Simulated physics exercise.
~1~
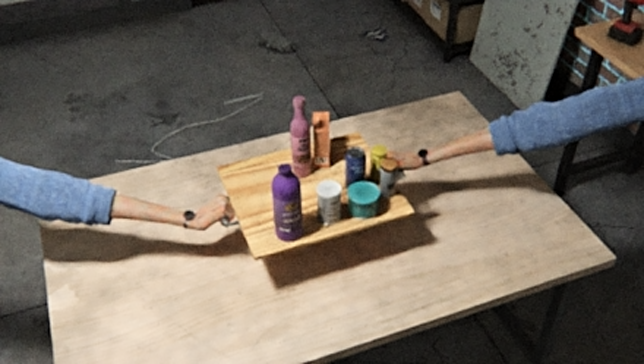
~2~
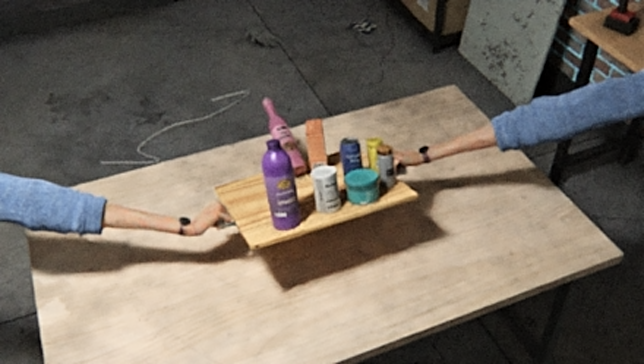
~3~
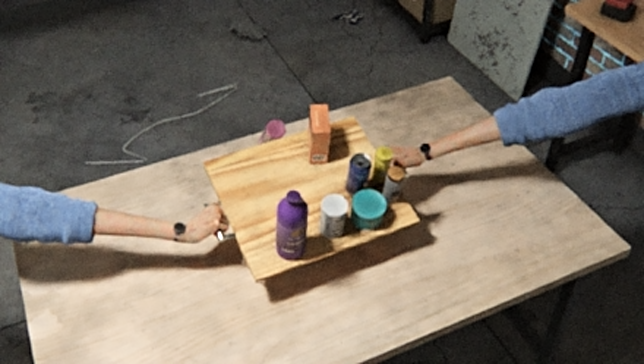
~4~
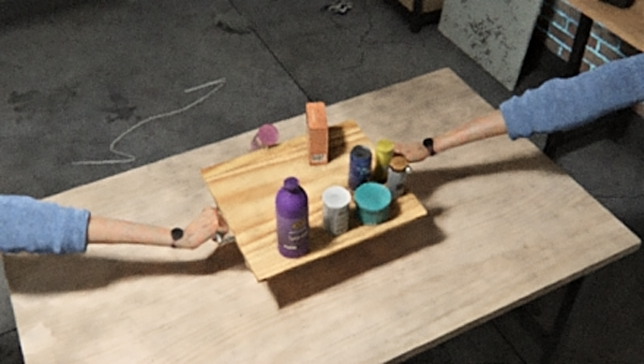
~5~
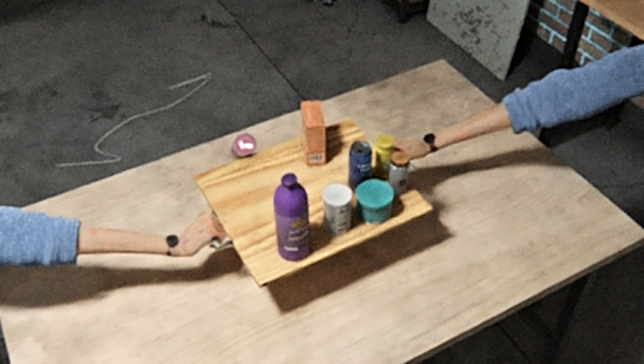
A wooden tray of bottles, tubs and other containers, held by two hands above a table, tips toward its far edge, and the pink bottle topples off. The tray then tilts back toward the near edge and ends nearly level, the remaining items still standing on it.
